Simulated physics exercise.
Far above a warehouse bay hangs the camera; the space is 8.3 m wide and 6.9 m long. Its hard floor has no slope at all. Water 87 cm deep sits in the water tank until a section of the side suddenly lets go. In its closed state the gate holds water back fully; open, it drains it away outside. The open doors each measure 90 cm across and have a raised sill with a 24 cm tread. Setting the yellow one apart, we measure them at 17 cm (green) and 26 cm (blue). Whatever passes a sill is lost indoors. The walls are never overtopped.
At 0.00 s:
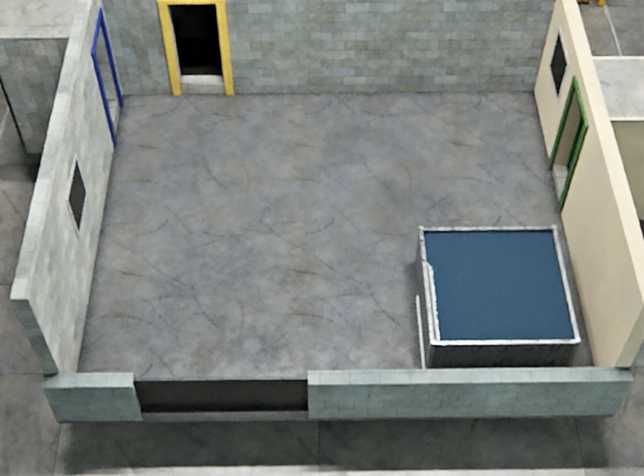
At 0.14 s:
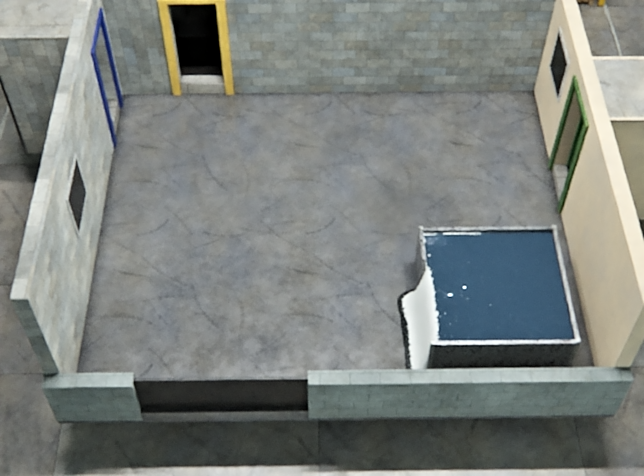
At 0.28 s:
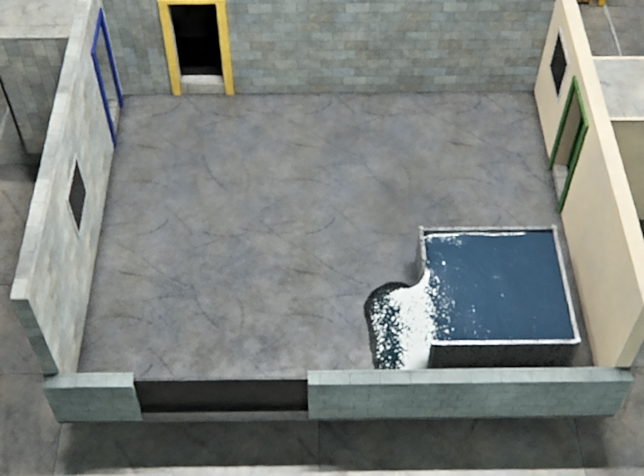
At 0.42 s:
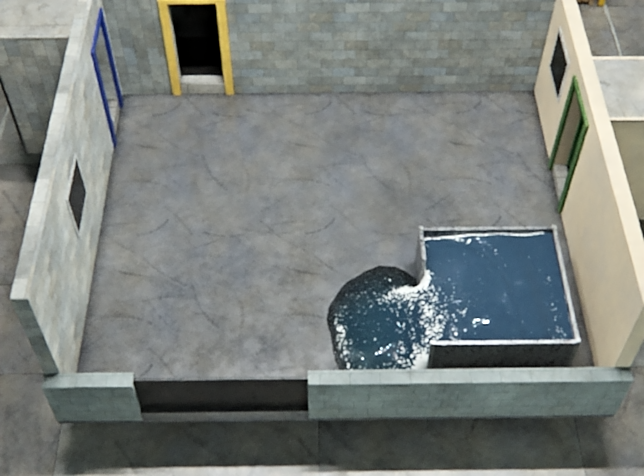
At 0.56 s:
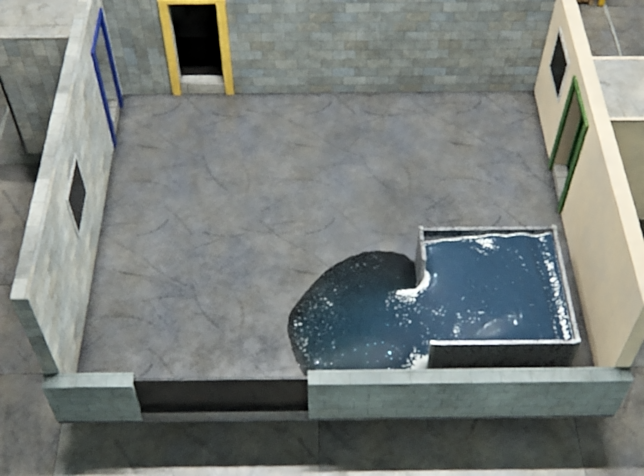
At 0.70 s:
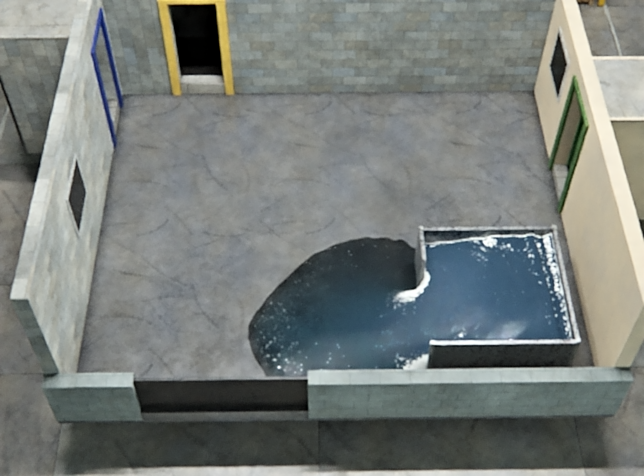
In a warehouse bay, water pours left from an open tank and spreads across the floor.
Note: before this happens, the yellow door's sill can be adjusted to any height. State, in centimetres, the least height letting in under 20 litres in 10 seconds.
It is roughly 22 cm.
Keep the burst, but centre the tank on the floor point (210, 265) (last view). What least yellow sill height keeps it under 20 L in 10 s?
20 cm or thereabouts.
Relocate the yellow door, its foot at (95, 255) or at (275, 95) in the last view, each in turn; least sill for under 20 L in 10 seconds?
In turn: About 21 cm, about 10.0 cm.
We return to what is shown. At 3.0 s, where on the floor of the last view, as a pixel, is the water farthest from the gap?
Somewhere near the pixel (117, 134).
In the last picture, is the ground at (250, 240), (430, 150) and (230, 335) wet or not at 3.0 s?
Okay, in order that's got wet, stayed dry and finally got wet.
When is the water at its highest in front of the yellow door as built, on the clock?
4.5 s.
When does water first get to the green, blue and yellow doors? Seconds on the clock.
Arrival times - green 8.0 s, blue 3.0 s, yellow 4.0 s.
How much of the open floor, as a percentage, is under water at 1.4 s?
I'd estimate about 30 percent.
After 1.4 s water covers 30 % of the floor, deepest (43 cm) near (413, 346); it has not reached the yellow door.
After 3.0 s water covers 45 % of the floor, deepest (44 cm) near (75, 389); it has not reached the yellow door.
After 10.0 s water covers 95 % of the floor, deepest (16 cm) near (499, 92); 13 cm at the yellow door, 5 litres in over its 26 cm sill.
At the yellow door as built, the water arrived by 4.2 s and peaked near 30 cm at 4.6 s.
With a sill of 20 cm, 29 litres would have come in within the 10 s; with 27 cm, 3 litres. So under 20 litres takes about 22 cm.
